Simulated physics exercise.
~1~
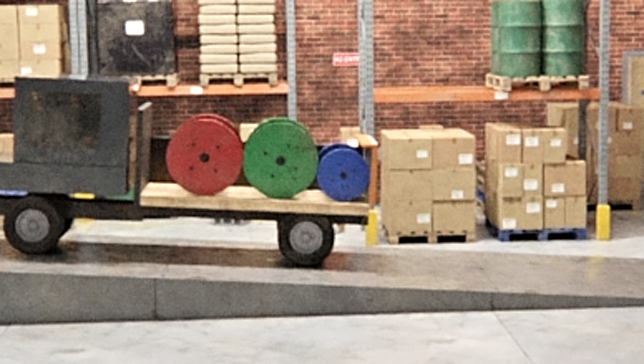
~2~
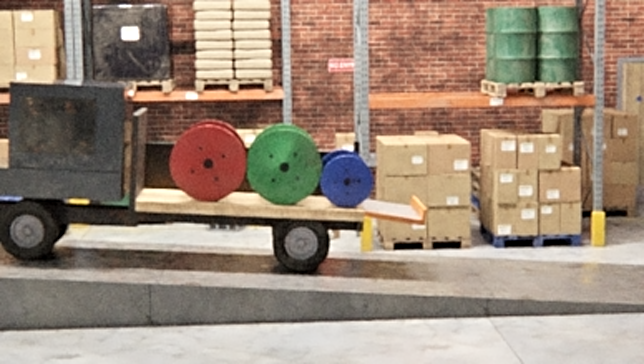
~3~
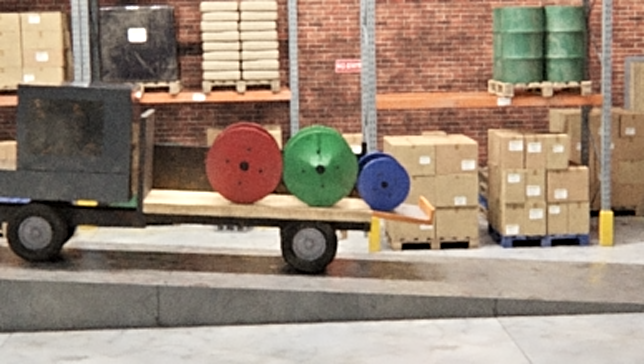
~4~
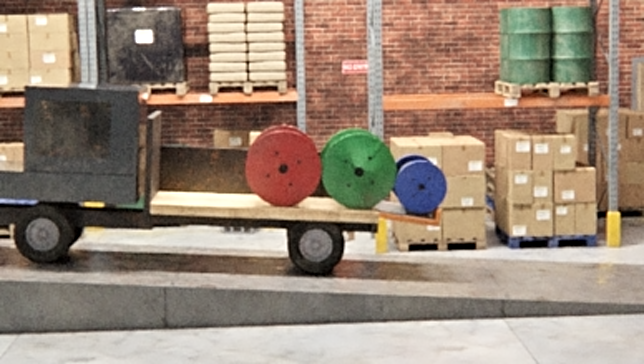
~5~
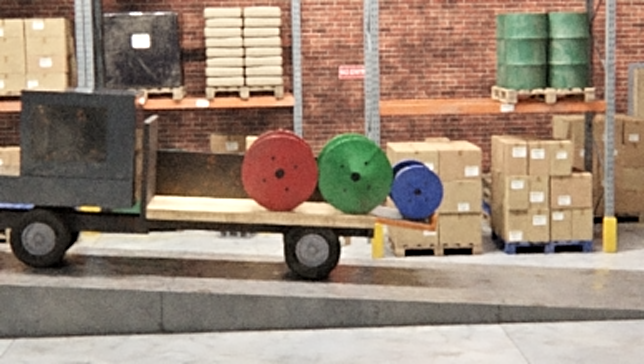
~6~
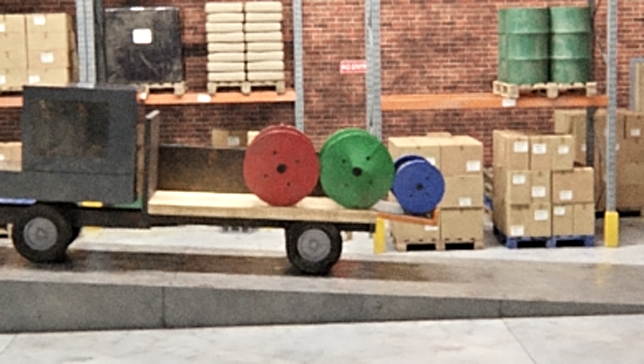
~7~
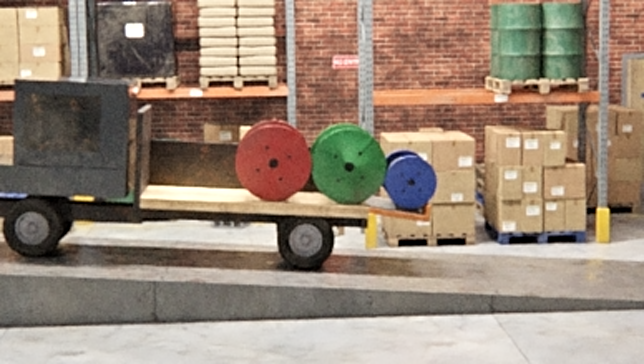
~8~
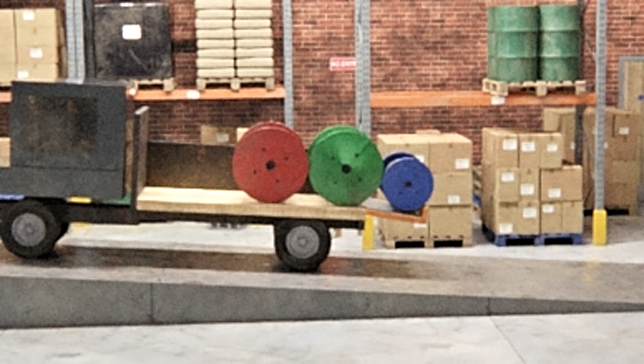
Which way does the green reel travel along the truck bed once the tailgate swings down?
The green reel rolls to the right, toward the lowered tailgate.
